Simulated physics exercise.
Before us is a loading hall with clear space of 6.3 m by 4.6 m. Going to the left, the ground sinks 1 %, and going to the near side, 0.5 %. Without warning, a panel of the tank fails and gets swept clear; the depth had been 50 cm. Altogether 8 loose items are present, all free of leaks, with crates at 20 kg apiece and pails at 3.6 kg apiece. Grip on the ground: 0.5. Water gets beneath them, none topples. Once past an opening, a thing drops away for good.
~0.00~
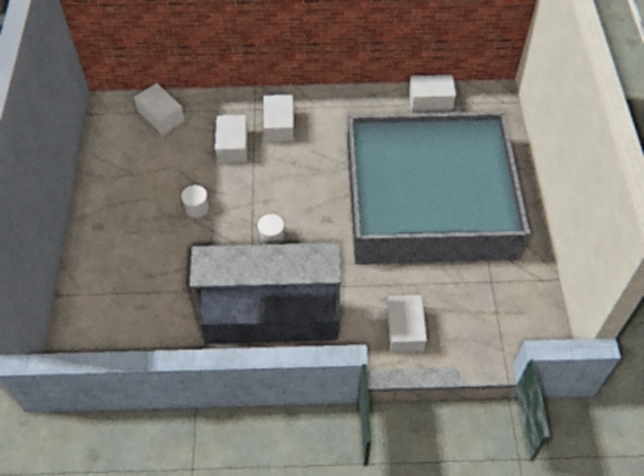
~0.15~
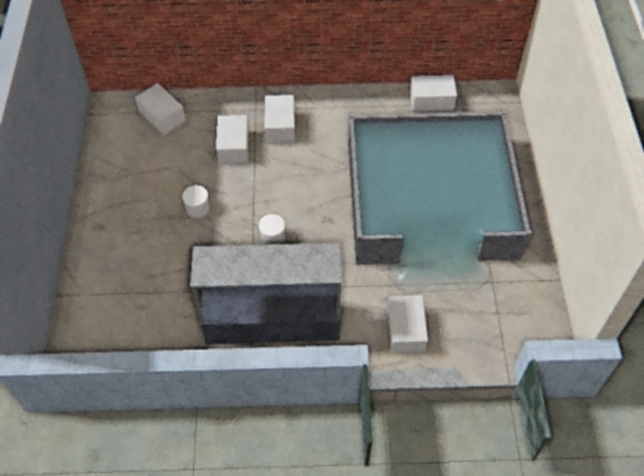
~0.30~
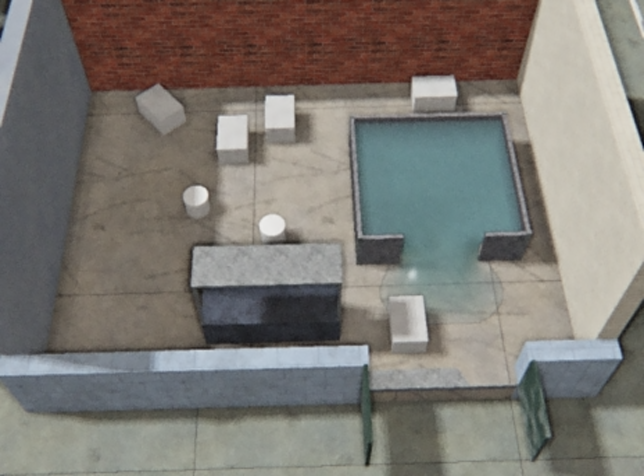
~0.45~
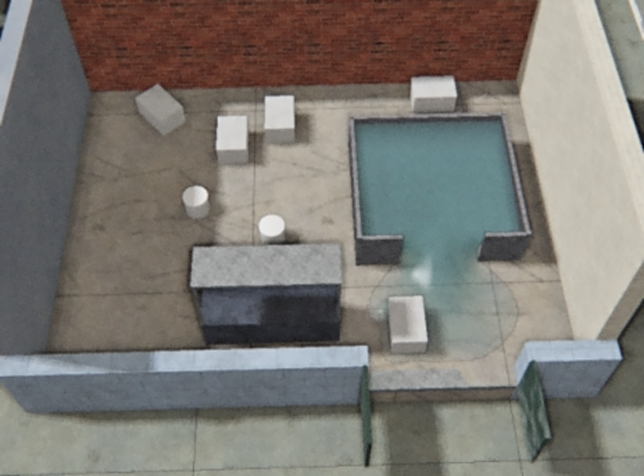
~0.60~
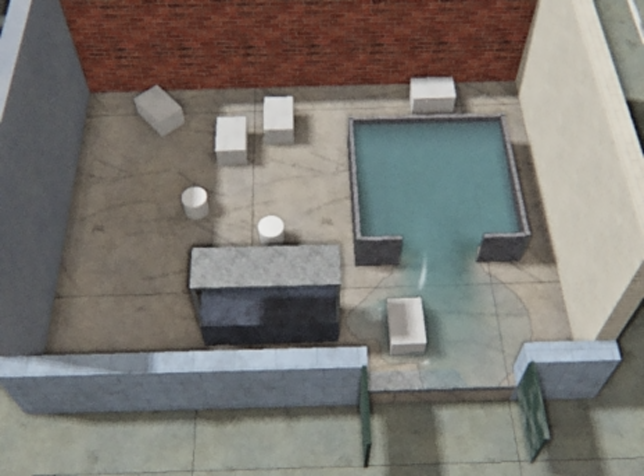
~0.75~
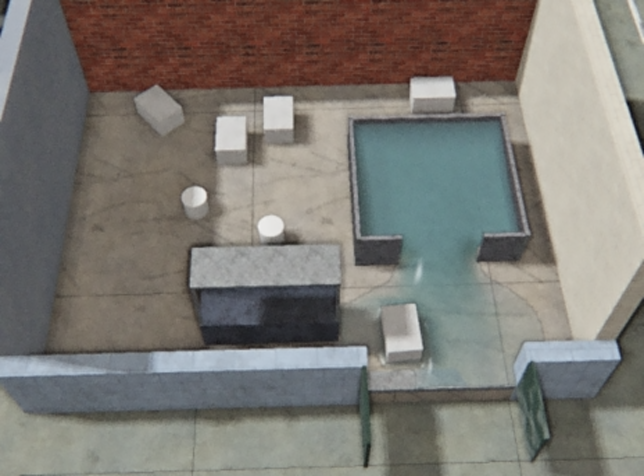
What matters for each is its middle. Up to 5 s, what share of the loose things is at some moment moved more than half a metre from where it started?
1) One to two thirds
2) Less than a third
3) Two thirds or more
(2) Less than a third.
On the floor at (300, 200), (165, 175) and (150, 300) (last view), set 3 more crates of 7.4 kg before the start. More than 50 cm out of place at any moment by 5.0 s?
Result by item: Within it; within it; within it.
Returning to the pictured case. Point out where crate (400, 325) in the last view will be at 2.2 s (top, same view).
Position: About (395, 362).
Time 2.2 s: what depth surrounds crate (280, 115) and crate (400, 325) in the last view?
Around 0 cm and 11 cm.
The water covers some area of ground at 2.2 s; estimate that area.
I'd estimate close to 9.5 m2.
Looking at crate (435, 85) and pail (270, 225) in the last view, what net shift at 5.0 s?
The shifts read 0 cm and 0 cm, in that sequence.
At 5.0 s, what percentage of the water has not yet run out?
Close to 58 in a hundred parts remain.
After 1.1 s 1 of 8 are over 50 cm from their spots; 0 afloat.
After 2.2 s 1 of 8 are over 50 cm from their spots; 1 afloat.
After 3.5 s 1 of 8 are over 50 cm from their spots; 0 afloat.
After 5.0 s 1 of 8 are over 50 cm from their spots, and 1 have been at some point; 1 afloat.
